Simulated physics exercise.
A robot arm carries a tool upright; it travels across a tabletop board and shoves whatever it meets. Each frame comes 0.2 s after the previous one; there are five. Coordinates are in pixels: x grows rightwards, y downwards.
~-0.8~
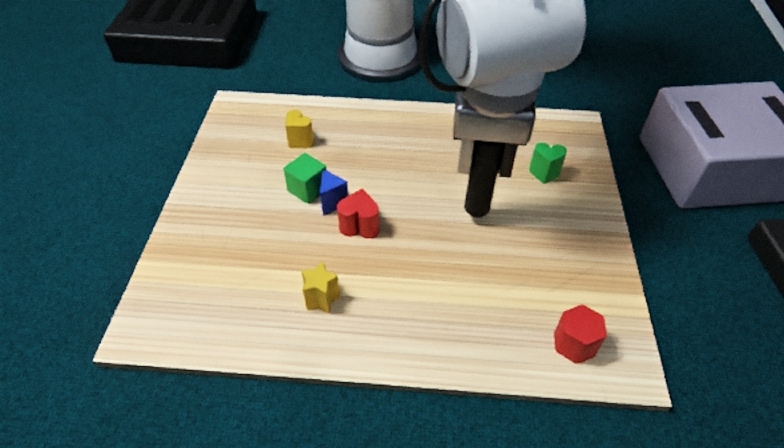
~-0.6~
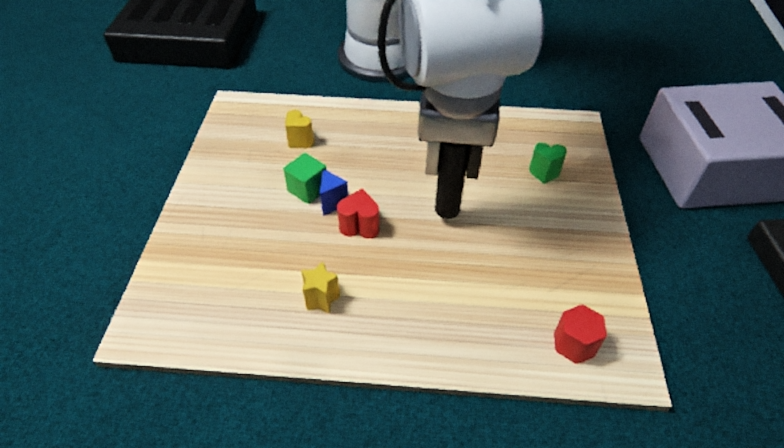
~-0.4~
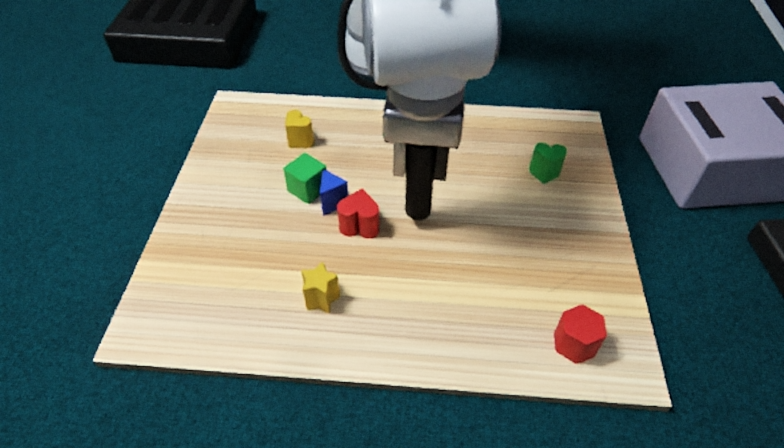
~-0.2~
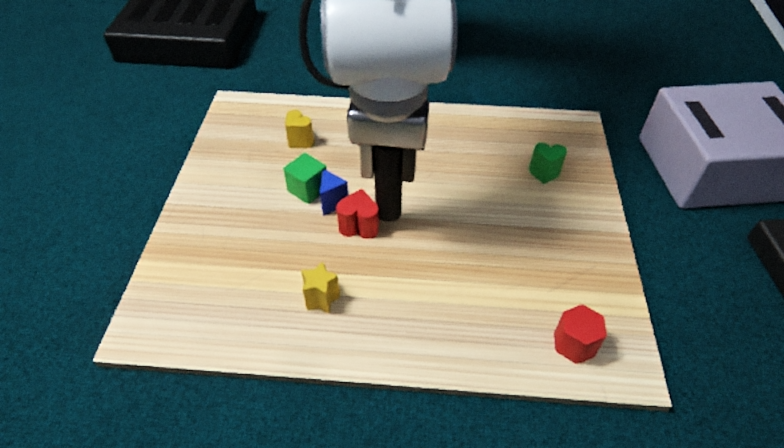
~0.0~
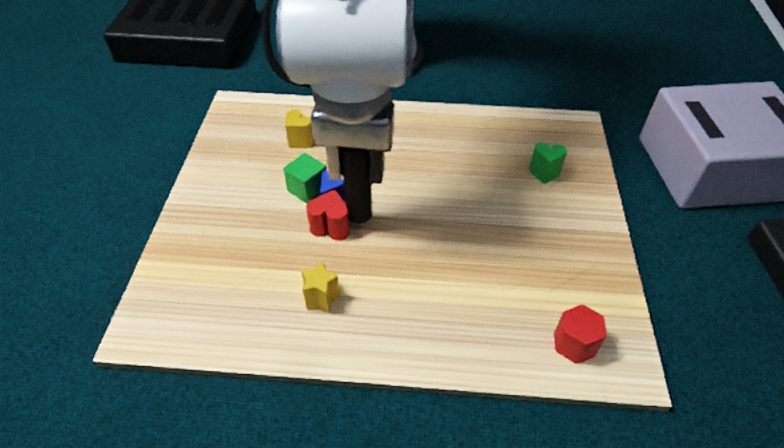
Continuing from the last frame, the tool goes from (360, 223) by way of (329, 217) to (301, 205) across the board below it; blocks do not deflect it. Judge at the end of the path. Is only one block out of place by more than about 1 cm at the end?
Short answer: No.
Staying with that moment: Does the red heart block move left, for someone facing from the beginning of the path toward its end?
In short: Yes.
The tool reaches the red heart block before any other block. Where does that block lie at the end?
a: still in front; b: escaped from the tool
b: Escaped from the tool.
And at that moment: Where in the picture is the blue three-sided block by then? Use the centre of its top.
Its top middle: (321, 170).
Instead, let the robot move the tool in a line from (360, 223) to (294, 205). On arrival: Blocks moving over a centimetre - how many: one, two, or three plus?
Moved: More than two.
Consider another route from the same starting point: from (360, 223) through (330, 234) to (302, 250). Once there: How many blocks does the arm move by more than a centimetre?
Blocks that move over 1 cm: One.
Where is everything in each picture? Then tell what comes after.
In the first picture, tool tip at (477, 209); block tops, green four-sided block at (305, 167); red heart block at (359, 204); blue three-sided block at (330, 181).
In the second picture, tool at (447, 210); blocks unchanged.
In the third picture, tool at (418, 212); blocks unchanged.
In the fourth picture, tool at (389, 213); blocks unchanged.
In the fifth picture, tool at (359, 215); green four-sided block at (305, 167); red heart block at (328, 205); blue three-sided block at (330, 181).
The first path, step by step. Halfway along, tool at (327, 208); red heart block at (300, 206), turned 15° anticlockwise; blue three-sided block at (324, 177), turned 35° clockwise.
At the end, tool at (300, 196); green four-sided block at (300, 158); red heart block at (293, 207), turned 30° anticlockwise; blue three-sided block at (321, 170), turned 50° clockwise.
